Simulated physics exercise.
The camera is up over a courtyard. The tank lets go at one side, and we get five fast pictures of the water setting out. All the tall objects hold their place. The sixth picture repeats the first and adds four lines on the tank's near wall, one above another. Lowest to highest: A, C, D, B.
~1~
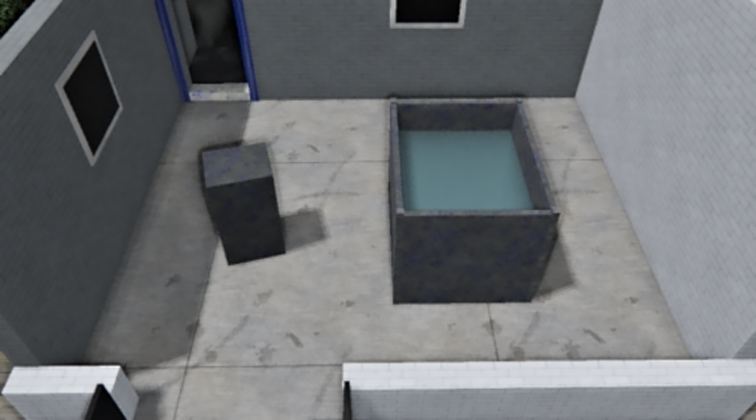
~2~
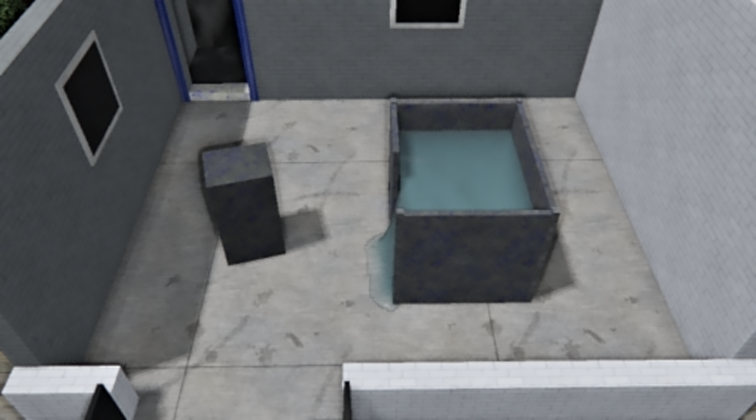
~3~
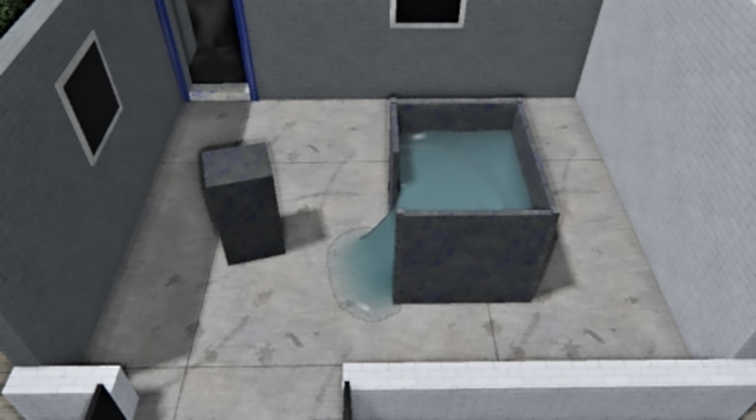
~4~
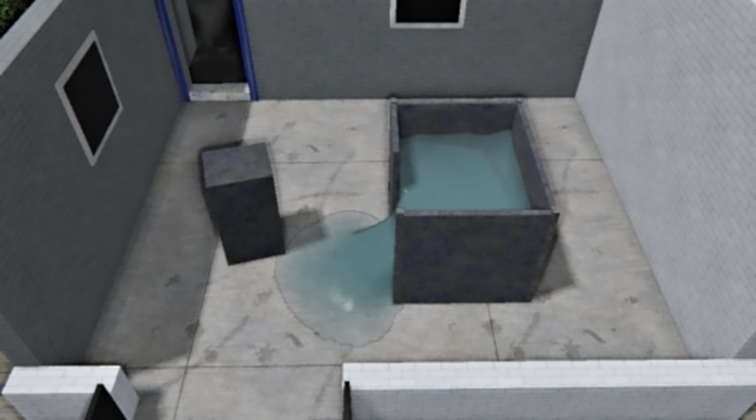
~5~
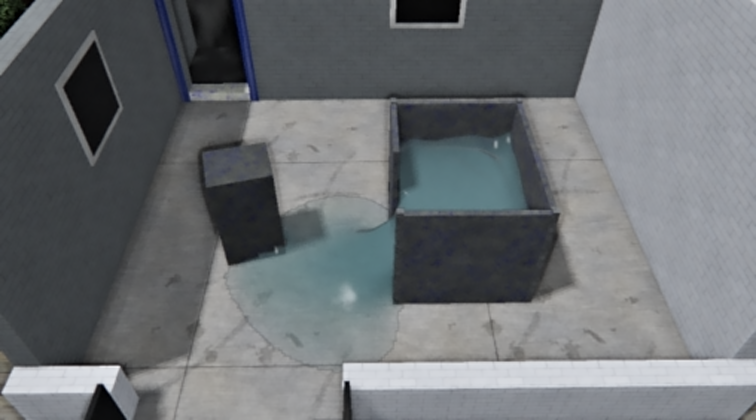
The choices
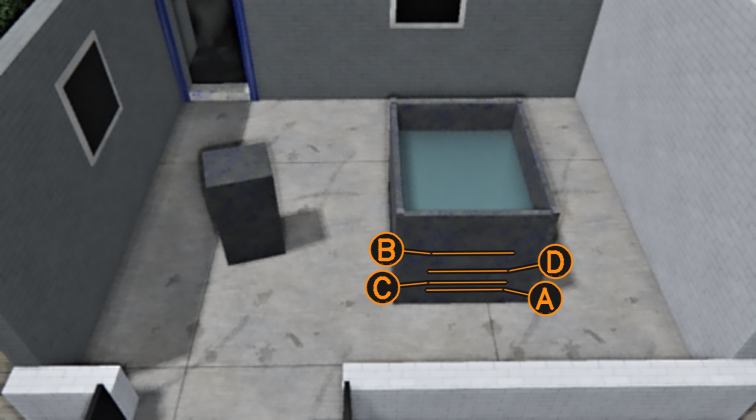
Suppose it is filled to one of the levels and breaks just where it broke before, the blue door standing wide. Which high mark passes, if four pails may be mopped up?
B.
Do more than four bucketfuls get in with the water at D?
No, not at all.
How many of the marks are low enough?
All four.
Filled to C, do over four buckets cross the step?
No.
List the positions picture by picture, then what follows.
Water in the tank at rest, its middle at (462, 178); foot of the blue doorway at (221, 100); open gate at (231, 362).
Water covers 1 % of the ground and shows as far out as (379, 238).
Water covers 3 % of the ground and shows as far out as (343, 242).
Water covers 7 % of the ground and shows as far out as (283, 263).
Water covers 12 % of the ground and shows as far out as (236, 285).
On the marked copy, A at (465, 289); B at (472, 253); C at (466, 282); D at (468, 271); from the bottom up A, C, D, B.
Choosing A, nothing gets over.
Choosing B, a bucket or two gets in.
Choosing C, nothing gets over.
Choosing D, nothing gets over.
